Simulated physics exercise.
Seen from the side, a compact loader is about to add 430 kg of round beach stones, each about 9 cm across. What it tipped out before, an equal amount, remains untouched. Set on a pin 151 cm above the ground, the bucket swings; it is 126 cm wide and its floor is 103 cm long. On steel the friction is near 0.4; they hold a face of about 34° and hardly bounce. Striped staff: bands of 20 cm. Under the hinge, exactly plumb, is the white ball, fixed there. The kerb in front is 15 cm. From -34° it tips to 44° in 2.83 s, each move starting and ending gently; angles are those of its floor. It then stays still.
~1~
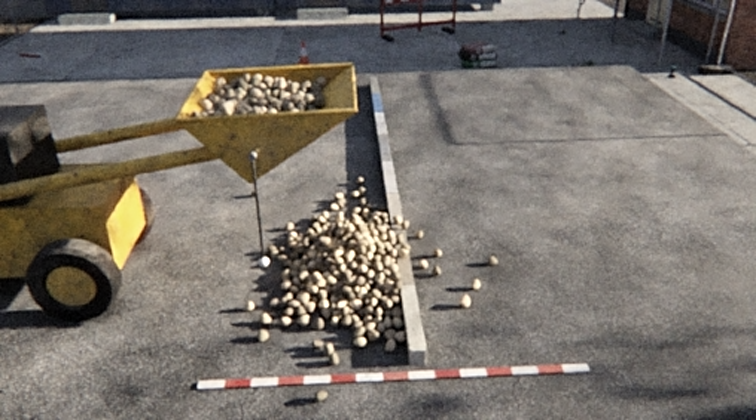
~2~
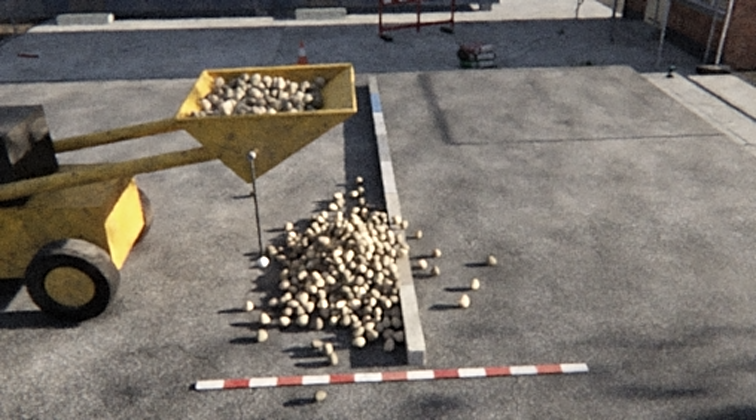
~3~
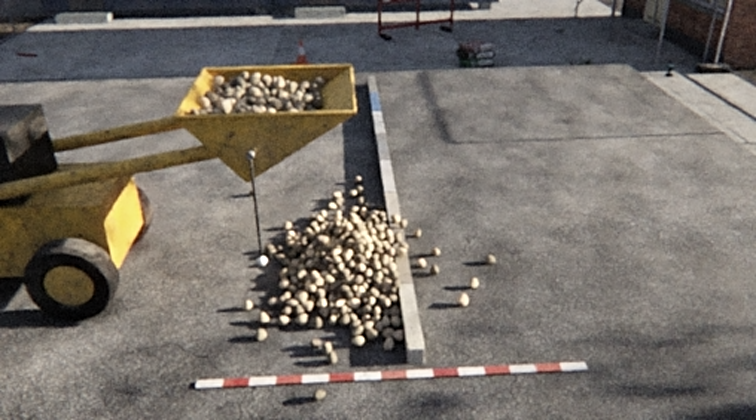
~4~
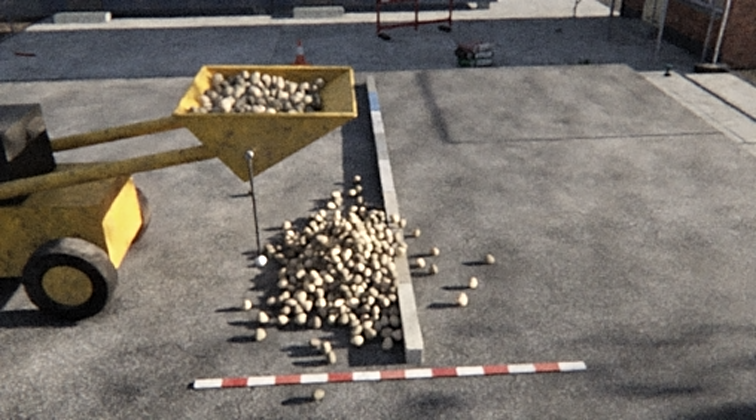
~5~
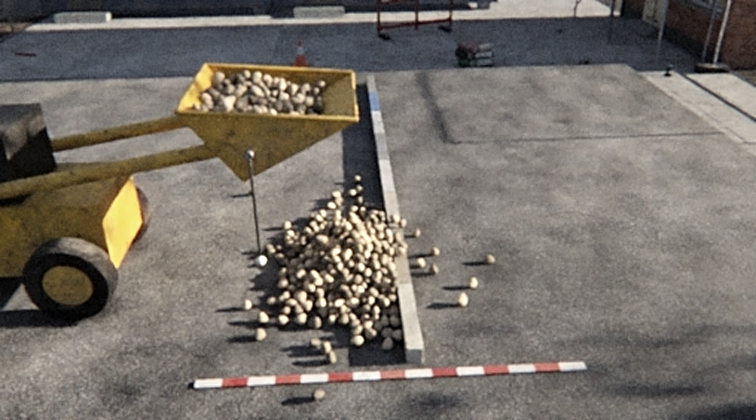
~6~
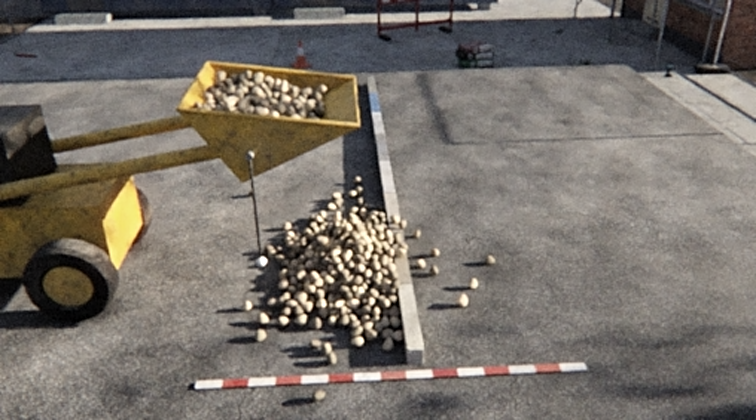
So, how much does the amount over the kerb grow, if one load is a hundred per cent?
It grows by around 35 per cent.
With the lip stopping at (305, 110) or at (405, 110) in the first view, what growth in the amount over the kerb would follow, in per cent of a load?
Around 0 and 90 percent respectively.
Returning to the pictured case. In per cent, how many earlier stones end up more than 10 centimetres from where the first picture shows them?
Roughly 15 % of them.
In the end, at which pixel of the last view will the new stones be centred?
Their centre ends up near (383, 257).
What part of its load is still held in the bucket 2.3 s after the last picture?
Some 0 percent, roughly.
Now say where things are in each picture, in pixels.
Lip at (356, 111), floor tilted -34°, highest stones at (249, 85). The earlier load is highest near (361, 243), 25 cm above ground level, 98 % on this side of the kerb, 2 % over the kerb, in the first picture.
The bucket is at -34°, its lip at (355, 112); the top of the load is at (247, 85), in the second picture.
The bucket is at -32°, its lip at (355, 112); the top of the load is at (247, 84), in the third picture.
Lip at (355, 116), floor tilted -31°, highest stones at (242, 84), in the fourth picture.
The bucket is at -28°, its lip at (357, 120); the top of the load is at (235, 82), in the fifth picture.
The bucket is at -25°, its lip at (359, 126); the top of the load is at (228, 82), in the sixth picture.
Then, 1.5 s after the last picture the floor is at 32°; in per cent of one load, 81 in the bucket, 117 on this side of the kerb, 2 over the kerb; the foremost stones are at (440, 260).
Then, 2.3 s after the last picture the floor is at 44°; in per cent of one load, 0 in the bucket, 176 on this side of the kerb, 24 over the kerb; the foremost stones are at (491, 259).
Then, 2.7 s after the last picture the floor is at 44°; in per cent of one load, 0 in the bucket, 166 on this side of the kerb, 34 over the kerb; the foremost stones are at (509, 244).
Then, 5.5 s after the last picture the floor is at 44°; in per cent of one load, 0 in the bucket, 164 on this side of the kerb, 36 over the kerb; the foremost stones are at (516, 238). Net gain over the kerb, 35.
